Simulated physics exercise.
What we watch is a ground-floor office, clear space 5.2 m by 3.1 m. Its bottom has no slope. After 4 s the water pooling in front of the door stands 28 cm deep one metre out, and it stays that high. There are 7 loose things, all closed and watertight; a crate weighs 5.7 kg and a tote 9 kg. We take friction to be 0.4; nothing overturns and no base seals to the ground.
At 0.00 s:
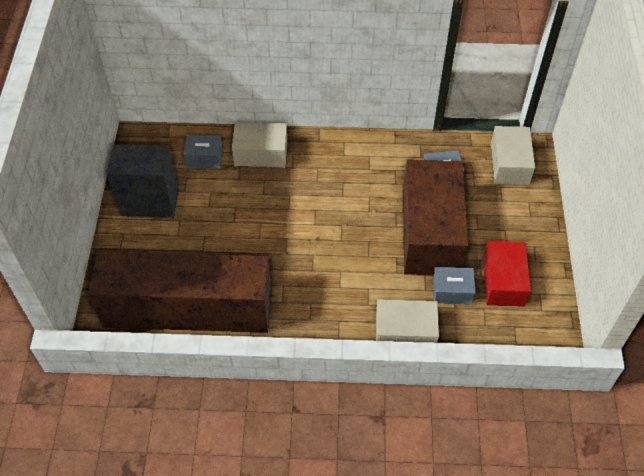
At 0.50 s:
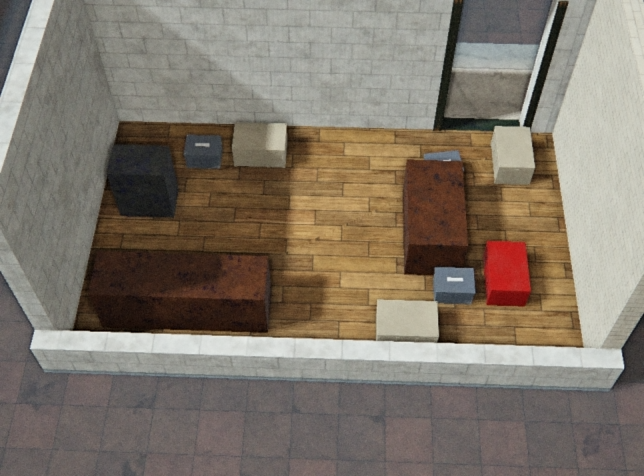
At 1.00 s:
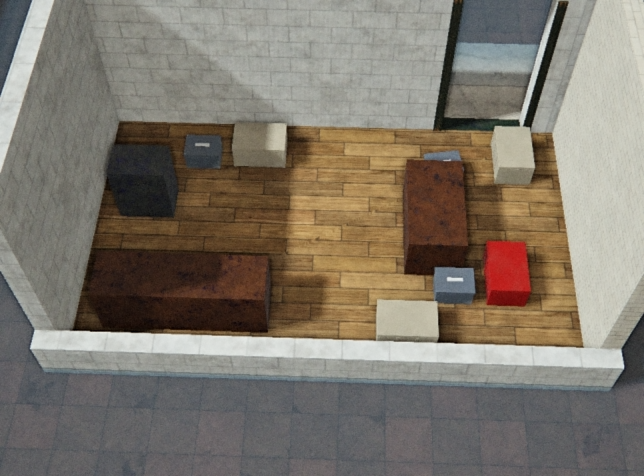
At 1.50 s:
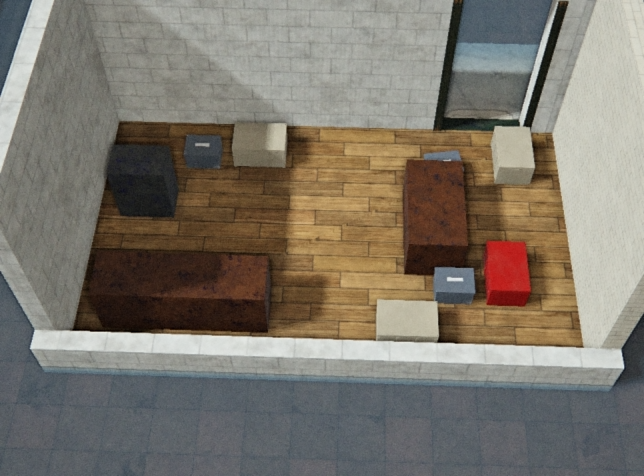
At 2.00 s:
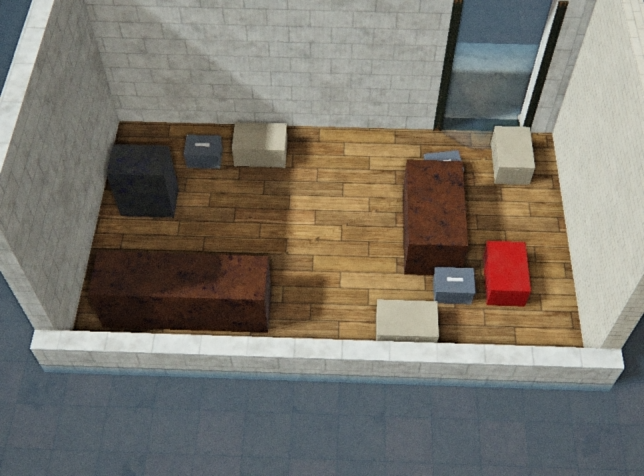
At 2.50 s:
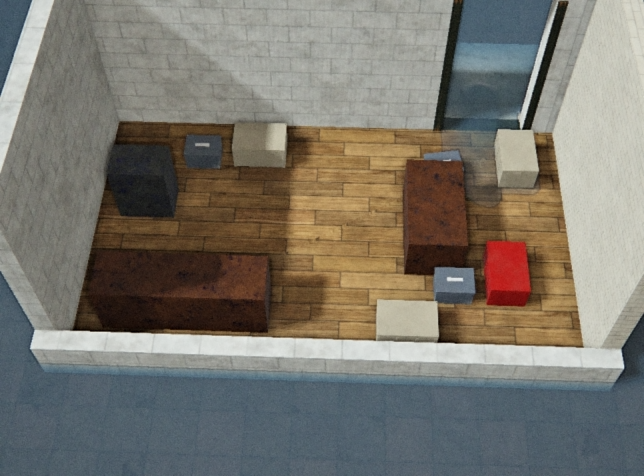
Water spreads over the reddish tiles outside a small roofless room with white brick walls, seen from a high, fixed view, turning the ground dull grey and then blue. On the plank floor sit two rust-brown blocks, a dark box and small grey and cream boxes, with a red crate at right. Water rises behind the glass door, then a thin sheet seeps inside and the nearby cream box shifts slightly.
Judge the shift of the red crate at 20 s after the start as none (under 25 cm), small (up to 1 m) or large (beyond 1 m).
It is large.
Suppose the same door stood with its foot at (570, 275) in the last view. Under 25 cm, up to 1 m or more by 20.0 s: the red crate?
The red crate would go a long distance.
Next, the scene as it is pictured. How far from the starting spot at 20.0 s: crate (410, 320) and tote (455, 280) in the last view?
In turn: 200 cm, 120 cm.
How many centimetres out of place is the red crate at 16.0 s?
It has shifted about 350 cm.
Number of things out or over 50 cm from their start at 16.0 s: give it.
The number by then is 7.
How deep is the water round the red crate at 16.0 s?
The depth there is around 15 cm.
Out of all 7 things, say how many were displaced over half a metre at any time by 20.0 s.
The number is 7.
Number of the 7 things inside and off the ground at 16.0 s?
Answer: 7.
After 4.0 s the red crate is near (521, 295), 0.4 m from its start, aground; 1 afloat.
After 9.0 s the red crate is near (277, 209), 2.5 m from its start, afloat; 5 afloat.
After 16.0 s the red crate is near (185, 237), 3.4 m from its start, afloat; 7 afloat.
After 20.0 s the red crate is near (147, 232), 3.7 m from its start, afloat; 7 afloat.
